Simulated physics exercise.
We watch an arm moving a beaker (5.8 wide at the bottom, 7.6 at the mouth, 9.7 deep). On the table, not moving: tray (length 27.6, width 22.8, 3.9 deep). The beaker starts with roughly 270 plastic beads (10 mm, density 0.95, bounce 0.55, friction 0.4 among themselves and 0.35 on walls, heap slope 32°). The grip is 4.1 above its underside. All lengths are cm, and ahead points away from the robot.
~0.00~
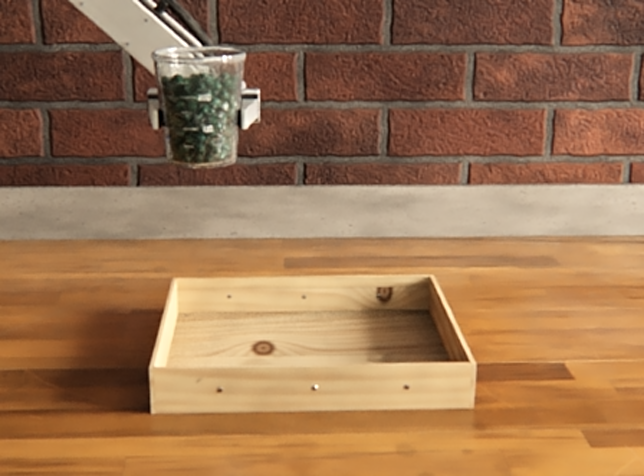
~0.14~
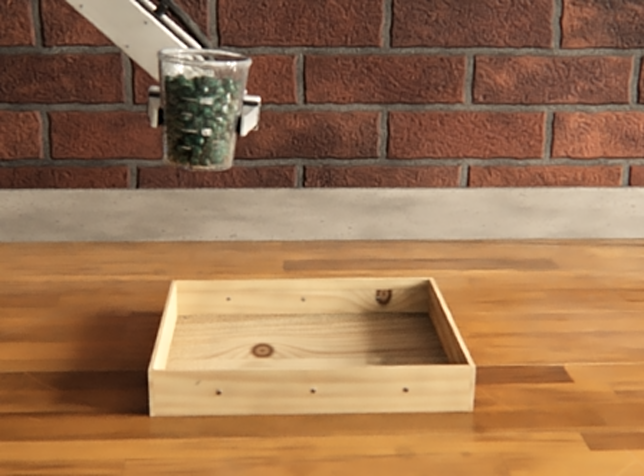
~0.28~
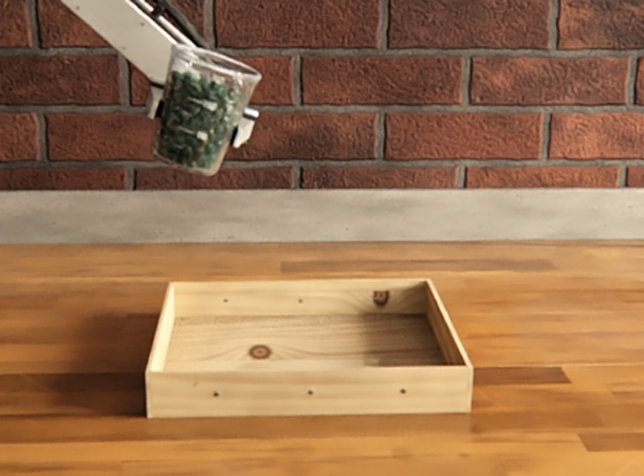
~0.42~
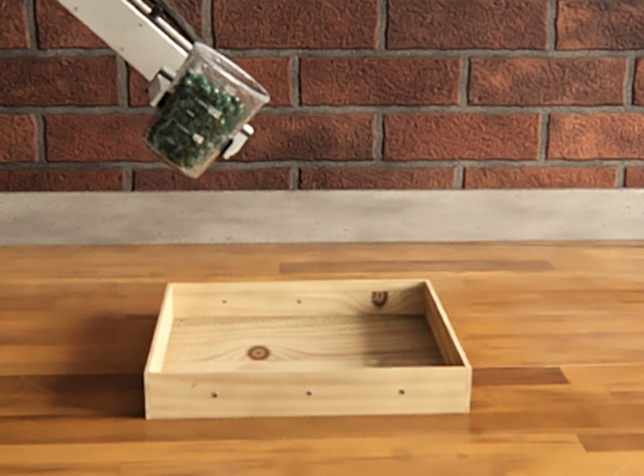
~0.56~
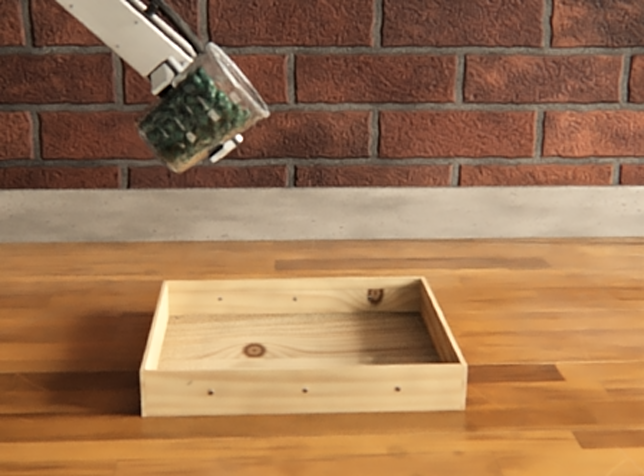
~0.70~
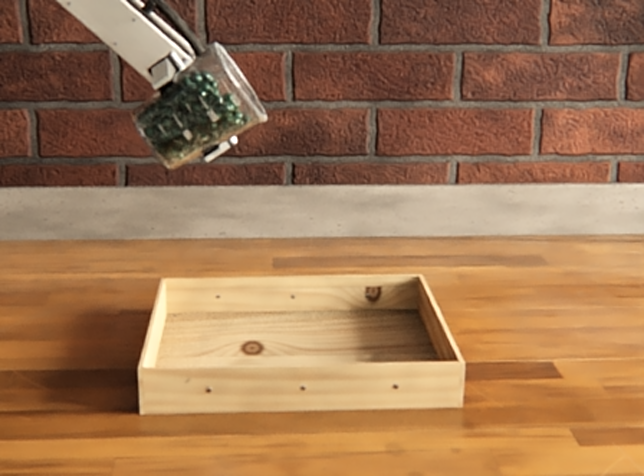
A white mechanical arm reaching in from the upper left grips a clear beaker of dark green beads, seen from the front and slightly above a wooden tabletop. Below it sits an open, shallow, pale wooden box, with a grey ledge and a red brick wall behind. The arm tilts the beaker steadily to the right, the beads shifting inside, while the view drifts very slightly.
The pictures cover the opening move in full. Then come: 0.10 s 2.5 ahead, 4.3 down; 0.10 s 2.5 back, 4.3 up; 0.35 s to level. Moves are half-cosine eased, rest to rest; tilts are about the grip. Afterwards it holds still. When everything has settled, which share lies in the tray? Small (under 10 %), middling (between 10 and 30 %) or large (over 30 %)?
In the tray the share is small, under 10 %.
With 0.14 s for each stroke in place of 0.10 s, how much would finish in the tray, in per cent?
In that case some 0 per cent.
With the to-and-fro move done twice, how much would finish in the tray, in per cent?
In that case some 5 per cent.
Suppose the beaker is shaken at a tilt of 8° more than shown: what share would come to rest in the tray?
Then about 5 per cent.
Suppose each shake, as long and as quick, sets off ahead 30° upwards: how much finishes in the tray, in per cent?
Some 50 per cent.
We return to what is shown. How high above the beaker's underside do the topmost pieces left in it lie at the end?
Roughly 9.0 cm.
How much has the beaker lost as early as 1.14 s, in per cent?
Some 5 per cent.
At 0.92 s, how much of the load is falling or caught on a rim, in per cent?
About 2 per cent.
After 0.92 s, tilted 56° forward, highest piece 28 above the table; 263 in the beaker, 5 in flight or on a rim.
After 1.14 s, tilted 13° forward, highest piece 29 above the table; 256 in the beaker, 10 in the tray, 2 in flight or on a rim.
After 1.45 s, level, highest piece 29 above the table; 256 in the beaker, 11 in the tray, 1 on the table or floor.
After 2.50 s, level, highest piece 29 above the table; 256 in the beaker, 11 in the tray, 1 on the table or floor.
At rest, 256 in the beaker, 11 in the tray, 1 on the table or floor. That is 4 % in the tray.
